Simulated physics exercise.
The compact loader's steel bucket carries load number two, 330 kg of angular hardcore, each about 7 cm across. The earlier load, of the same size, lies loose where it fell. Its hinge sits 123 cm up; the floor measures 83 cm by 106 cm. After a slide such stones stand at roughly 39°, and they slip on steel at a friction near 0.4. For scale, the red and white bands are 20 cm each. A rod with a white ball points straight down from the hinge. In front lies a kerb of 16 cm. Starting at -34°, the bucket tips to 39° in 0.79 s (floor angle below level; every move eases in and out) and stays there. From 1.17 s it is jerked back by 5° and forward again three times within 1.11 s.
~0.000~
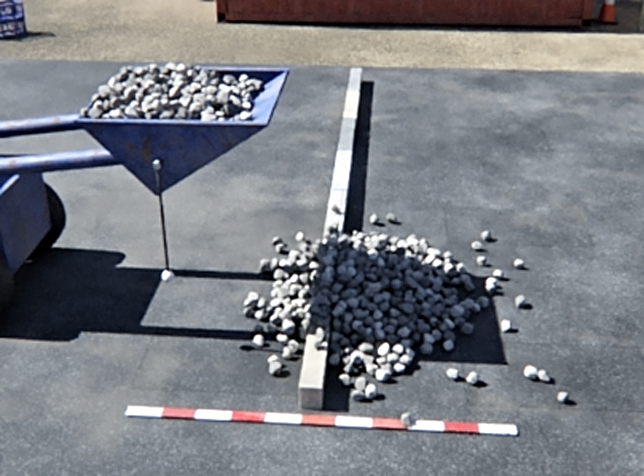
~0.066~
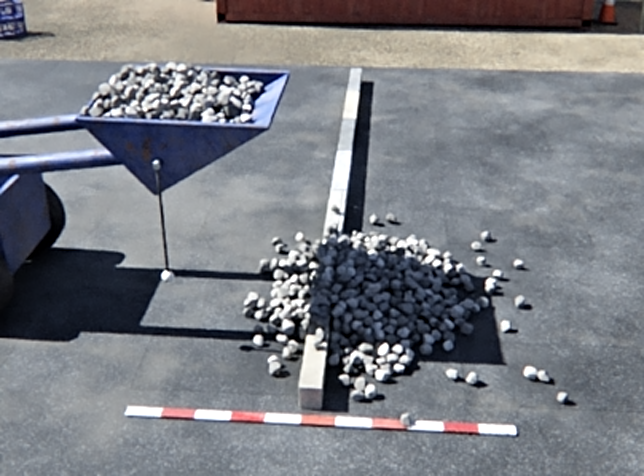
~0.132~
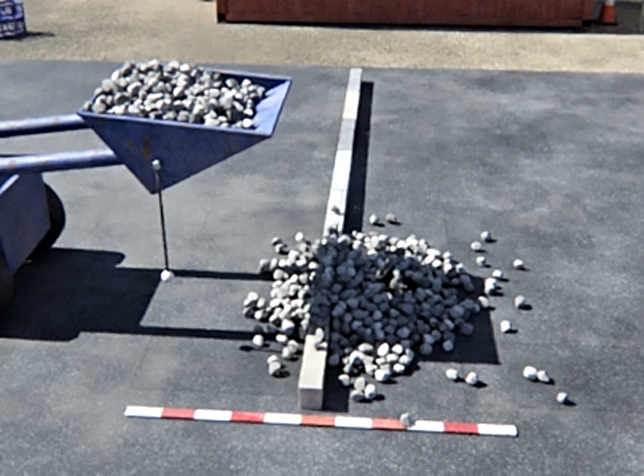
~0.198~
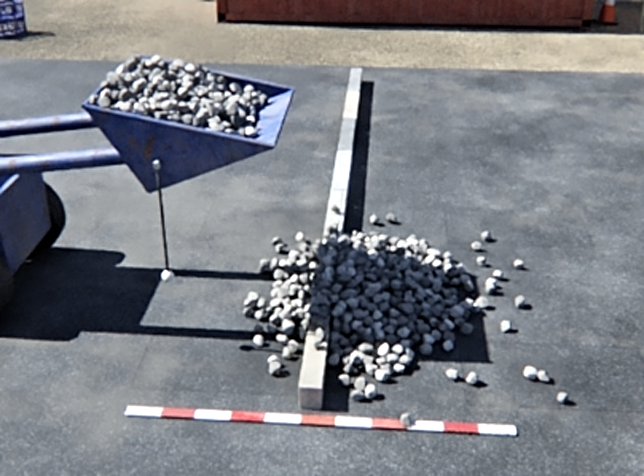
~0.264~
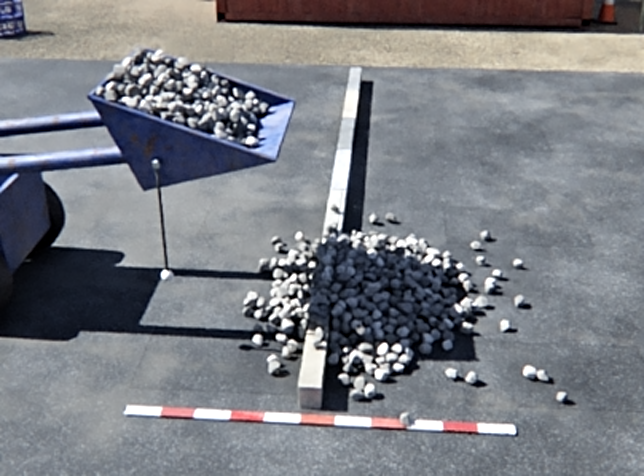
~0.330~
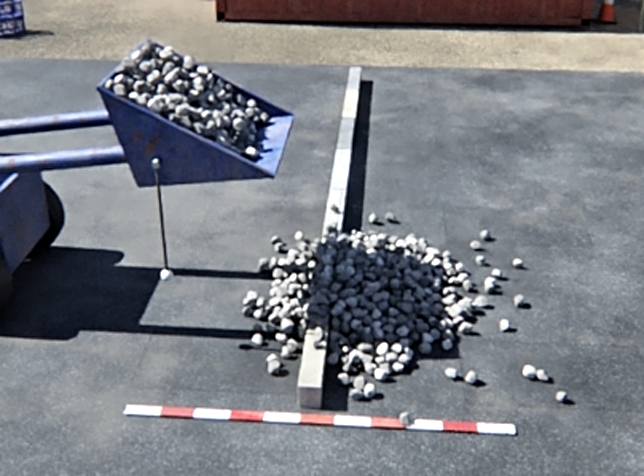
The footage shows a blue loader bucket full of grey stones tilting gradually forward, its right lip lowering and its back edge rising as the stones shift inside, beside a loose stone pile lying across a pale kerb.
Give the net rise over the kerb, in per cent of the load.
About 21 per cent.
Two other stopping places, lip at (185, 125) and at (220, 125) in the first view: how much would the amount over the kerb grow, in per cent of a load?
Near 0 per cent from the first place, 0 from the second.
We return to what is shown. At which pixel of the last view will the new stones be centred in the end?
Near (298, 280).
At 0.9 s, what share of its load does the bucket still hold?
It holds some 85 per cent.
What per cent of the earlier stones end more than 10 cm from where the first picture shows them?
About 5 per cent.
After 0.6 s the floor is at 27°; in per cent of one load, 100 in the bucket, 20 on this side of the kerb, 80 over the kerb; the foremost stones are at (518, 312).
After 0.9 s the floor is at 39°; in per cent of one load, 84 in the bucket, 36 on this side of the kerb, 80 over the kerb; the foremost stones are at (518, 312).
After 2.7 s the floor is at 39°; in per cent of one load, 0 in the bucket, 99 on this side of the kerb, 101 over the kerb; the foremost stones are at (526, 335).
After 5.3 s the floor is at 39°; in per cent of one load, 0 in the bucket, 99 on this side of the kerb, 101 over the kerb; the foremost stones are at (526, 335). Net gain over the kerb, 21.
